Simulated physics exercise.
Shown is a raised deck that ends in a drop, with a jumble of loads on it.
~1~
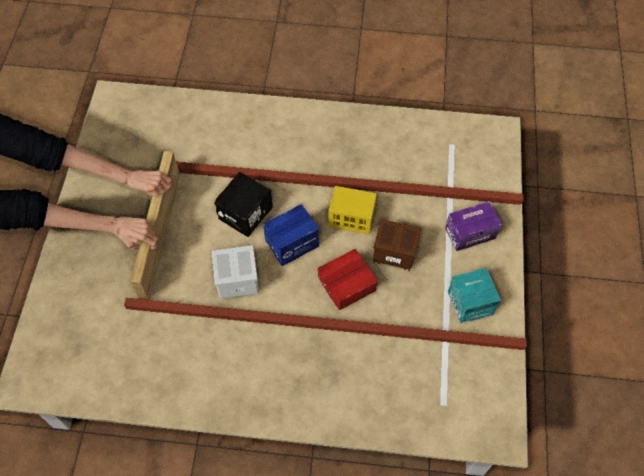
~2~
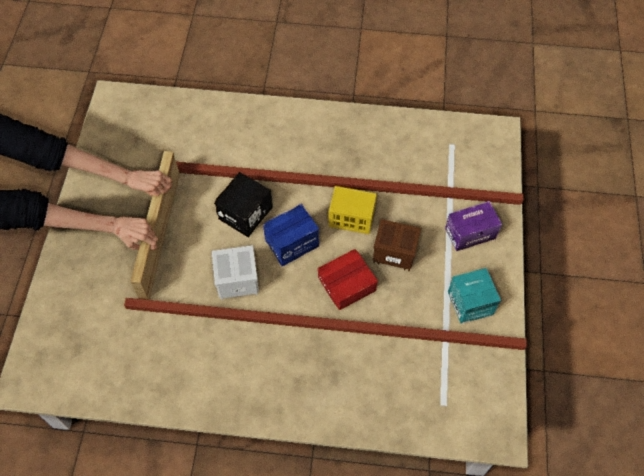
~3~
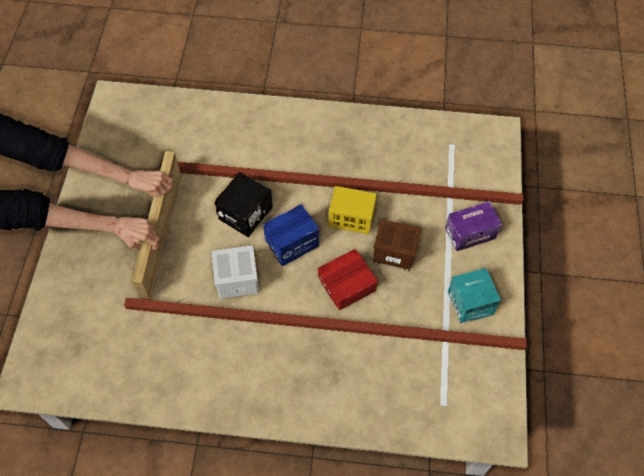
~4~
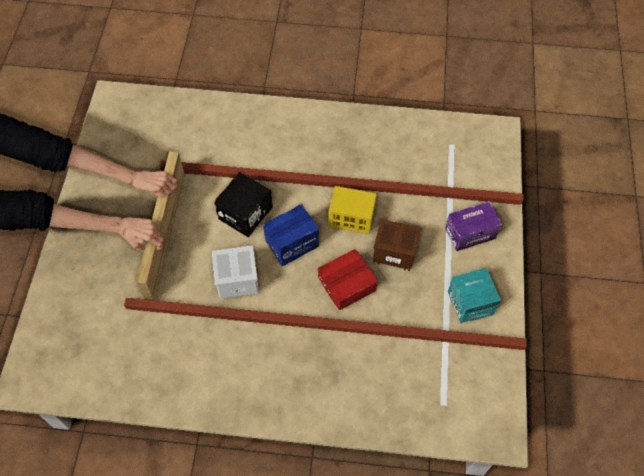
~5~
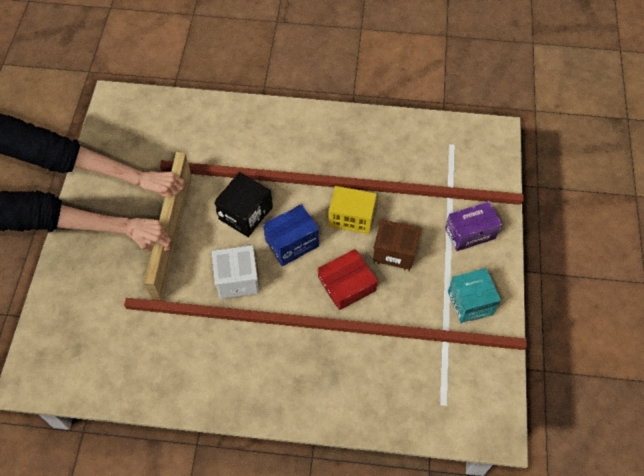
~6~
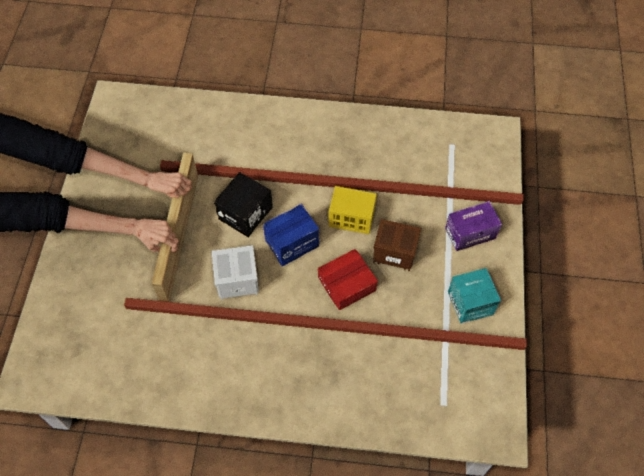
On a pale tabletop with two red rails and a jumble of colored boxes between them, a pair of hands slid a wooden plank slightly to the right, while the boxes stayed still.
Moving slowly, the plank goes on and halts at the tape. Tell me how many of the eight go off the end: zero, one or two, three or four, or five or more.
The answer is one or two.
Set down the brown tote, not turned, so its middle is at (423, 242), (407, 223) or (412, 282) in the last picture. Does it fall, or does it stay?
Going through the three places, it is not lost; drops down; drops down.
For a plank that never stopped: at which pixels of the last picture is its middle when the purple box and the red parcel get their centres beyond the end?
The middle is at (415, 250) when it's the purple box, and at (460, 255) when it's the red parcel.
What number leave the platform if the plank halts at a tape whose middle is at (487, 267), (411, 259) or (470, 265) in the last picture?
It would be 5, then 0, then 5.
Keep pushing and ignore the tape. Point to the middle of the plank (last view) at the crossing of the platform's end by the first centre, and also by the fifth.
At (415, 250) for the first, at (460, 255) for the fifth.
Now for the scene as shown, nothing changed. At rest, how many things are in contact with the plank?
It's touching 3 at the end.
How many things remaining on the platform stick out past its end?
Overhanging: 3.
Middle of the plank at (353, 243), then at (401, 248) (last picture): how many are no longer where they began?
The count is 6 at the first point and 8 at the second.
Early on, none off yet; turquoise box at rest near (473, 296); purple box at rest near (473, 226); brown tote at rest near (396, 246).
Finally, the number that fall off is one or two; lost, purple box and turquoise box.
